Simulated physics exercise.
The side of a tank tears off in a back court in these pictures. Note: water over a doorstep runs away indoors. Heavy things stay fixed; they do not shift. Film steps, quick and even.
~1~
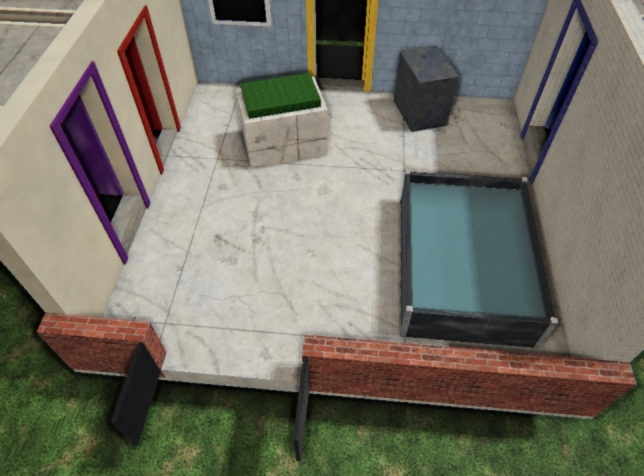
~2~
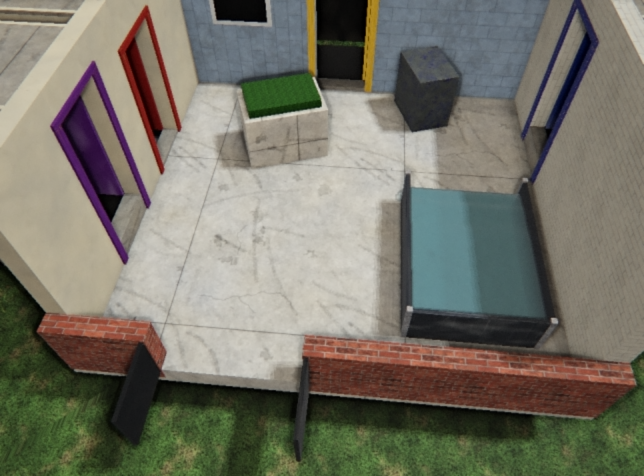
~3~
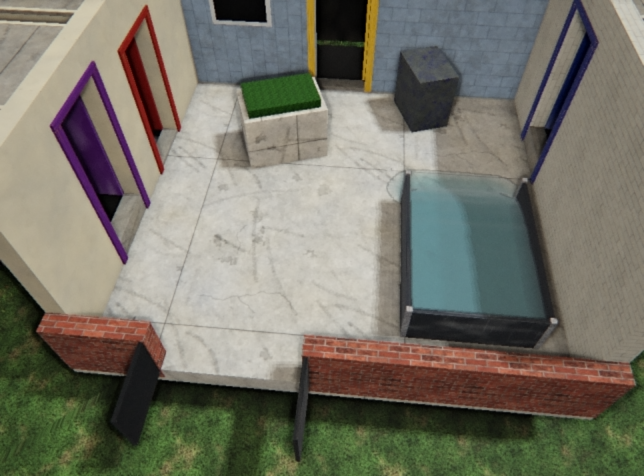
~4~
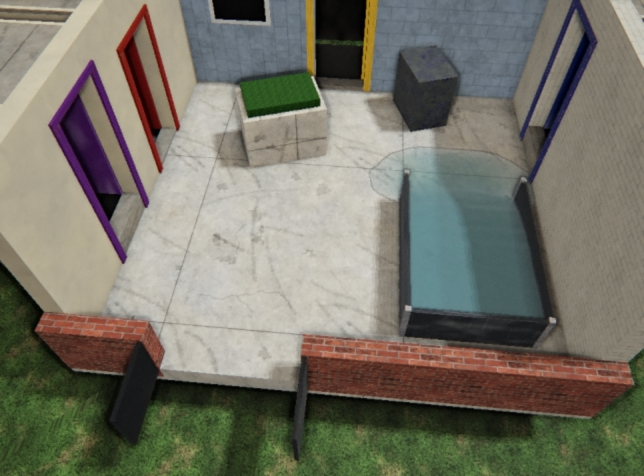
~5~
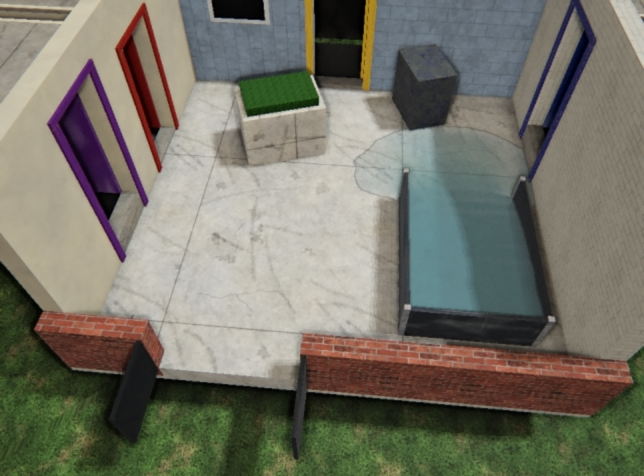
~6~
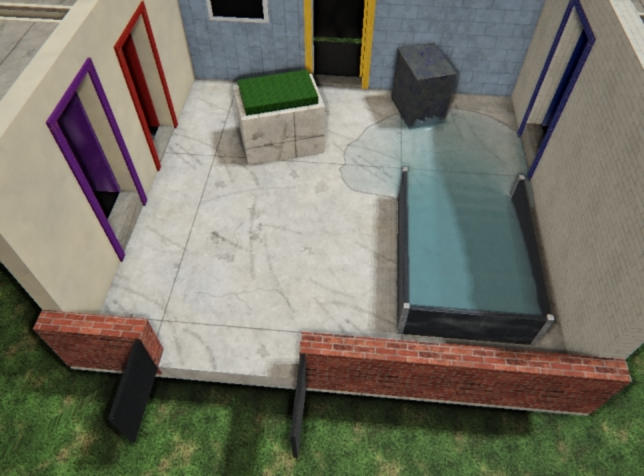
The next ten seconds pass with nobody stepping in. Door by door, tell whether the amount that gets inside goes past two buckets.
Result: Yellow door: More than two buckets; purple door: No more than two buckets; red door: No more than two buckets; blue door: No more than two buckets.
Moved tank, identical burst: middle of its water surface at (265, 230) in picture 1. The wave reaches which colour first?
It's the door marked red.
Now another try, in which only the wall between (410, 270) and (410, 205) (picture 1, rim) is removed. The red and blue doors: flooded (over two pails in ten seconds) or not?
Here the red door gets too much, and the blue door keeps within bounds.
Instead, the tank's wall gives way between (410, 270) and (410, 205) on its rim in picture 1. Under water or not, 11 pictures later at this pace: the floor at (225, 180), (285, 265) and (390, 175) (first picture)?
Taking the points in order: Swamped, swamped and unwetted.
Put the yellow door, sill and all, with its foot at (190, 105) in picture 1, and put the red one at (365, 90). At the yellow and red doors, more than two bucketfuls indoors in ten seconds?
Going through them, I find the yellow door overflows and the red door overflows.
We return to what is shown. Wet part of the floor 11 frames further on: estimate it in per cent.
Some 30 per cent.
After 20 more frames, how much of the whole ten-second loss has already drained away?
My estimate is roughly 30 percent.
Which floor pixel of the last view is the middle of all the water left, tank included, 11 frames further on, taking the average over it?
That puts it at around (452, 177).
A moment on, water covers 25 % of the floor; the yellow door not reached, the purple door not reached, the red door not reached, the blue door wet at the sill, nothing in.
Next, water covers 30 % of the floor; the yellow door under two buckets in, the purple door not reached, the red door not reached, the blue door wet at the sill, nothing in.
Then, water covers 40 % of the floor; the yellow door over two buckets in, the purple door not reached, the red door not reached, the blue door wet at the sill, nothing in.
Later, water covers 75 % of the floor; the yellow door far over two buckets in, the purple door wet at the sill, nothing in, the red door wet at the sill, nothing in, the blue door wet at the sill, nothing in.
In the end, water covers 90 % of the floor; the yellow door far over two buckets in, the purple door wet at the sill, nothing in, the red door wet at the sill, nothing in, the blue door wet at the sill, nothing in.
